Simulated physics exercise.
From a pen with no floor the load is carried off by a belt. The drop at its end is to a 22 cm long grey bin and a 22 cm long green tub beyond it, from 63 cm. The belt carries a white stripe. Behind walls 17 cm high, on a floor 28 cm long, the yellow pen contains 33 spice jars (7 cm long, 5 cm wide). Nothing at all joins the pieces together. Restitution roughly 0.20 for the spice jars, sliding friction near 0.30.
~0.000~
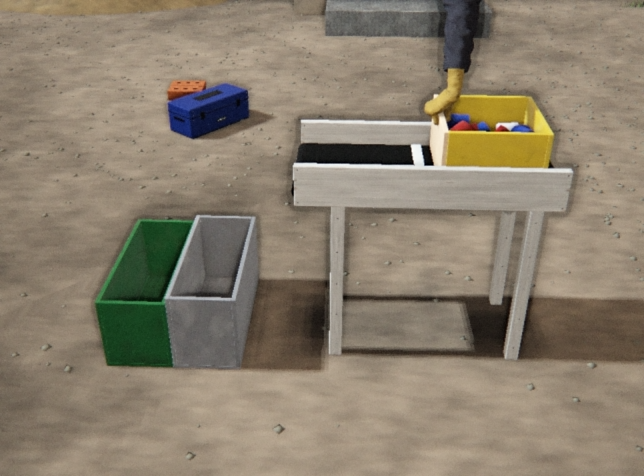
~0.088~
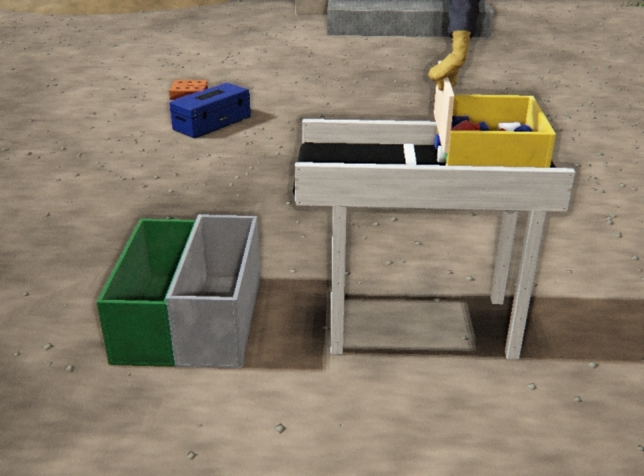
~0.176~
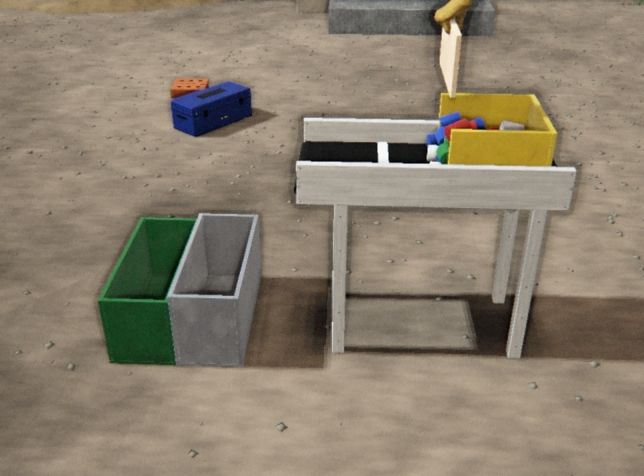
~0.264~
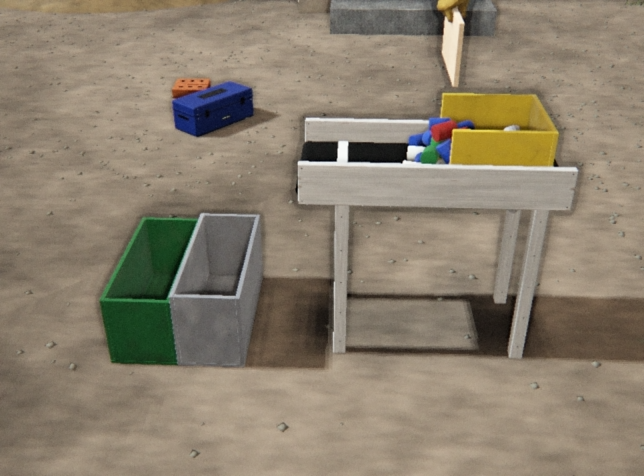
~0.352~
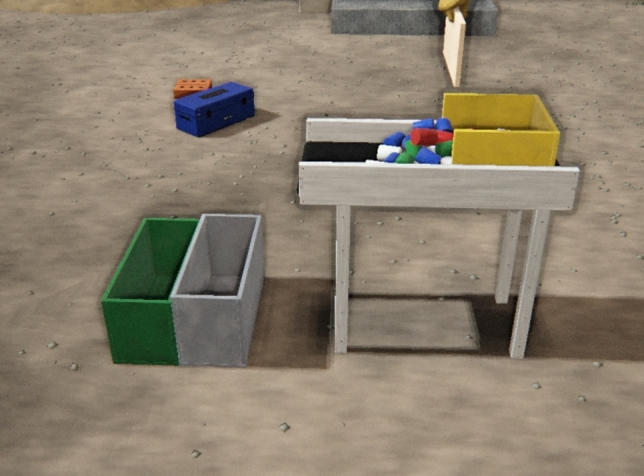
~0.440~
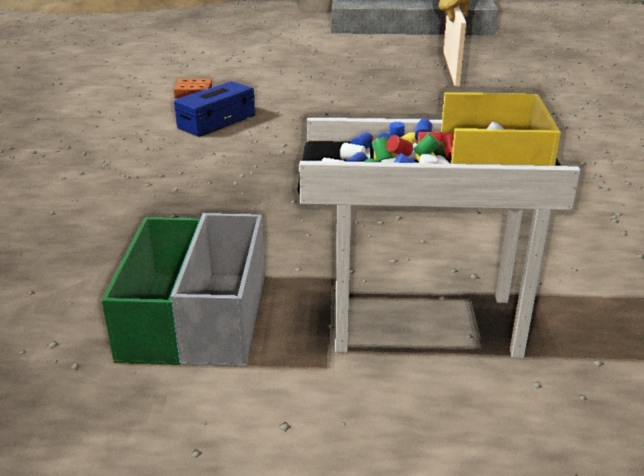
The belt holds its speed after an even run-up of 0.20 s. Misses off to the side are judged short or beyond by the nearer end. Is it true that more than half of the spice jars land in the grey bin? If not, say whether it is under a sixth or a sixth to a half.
False, a sixth to a half do.
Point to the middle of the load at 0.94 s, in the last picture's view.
Centre: Approx. (218, 202).
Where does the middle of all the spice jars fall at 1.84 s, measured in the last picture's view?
Look around pixel (179, 307).
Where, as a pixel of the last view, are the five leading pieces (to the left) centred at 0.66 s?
The five leading pieces sit around (253, 173) in the last view.
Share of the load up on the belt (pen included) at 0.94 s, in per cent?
Some 20 per cent.
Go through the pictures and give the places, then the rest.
In the first frame (we follow the rim corner now nearest the camera), yellow pen at (549, 134); grey bin at (231, 299); belt has run 0 cm; nothing out yet.
Yellow pen at (550, 133); belt has run 3 cm, in the second frame.
Yellow pen at (552, 132); belt has run 12 cm; 1 out, in the third frame.
Yellow pen at (554, 132); belt has run 25 cm; 7 out, in the fourth frame.
Yellow pen at (555, 132); belt has run 39 cm; 15 out, in the fifth frame.
Yellow pen at (555, 131); grey bin at (237, 297); belt has run 53 cm; 22 out, the lowest jar at (436, 149), in the sixth frame.
After 0.66 s, 2 still in the yellow pen, 21 on the belt and 10 in the air.
After 0.94 s, 1 in the grey bin, 7 in the green tub, 6 on the belt and 19 in the air.
After 1.34 s, 7 in the grey bin, 22 in the green tub, 1 on the belt, 1 on the ground beyond the green tub and 2 in the air.
Outcome (at 1.84 s), 9 in the grey bin, 23 in the green tub and 1 on the ground beyond the green tub. Asked share, 9 of 33, 27 per cent.
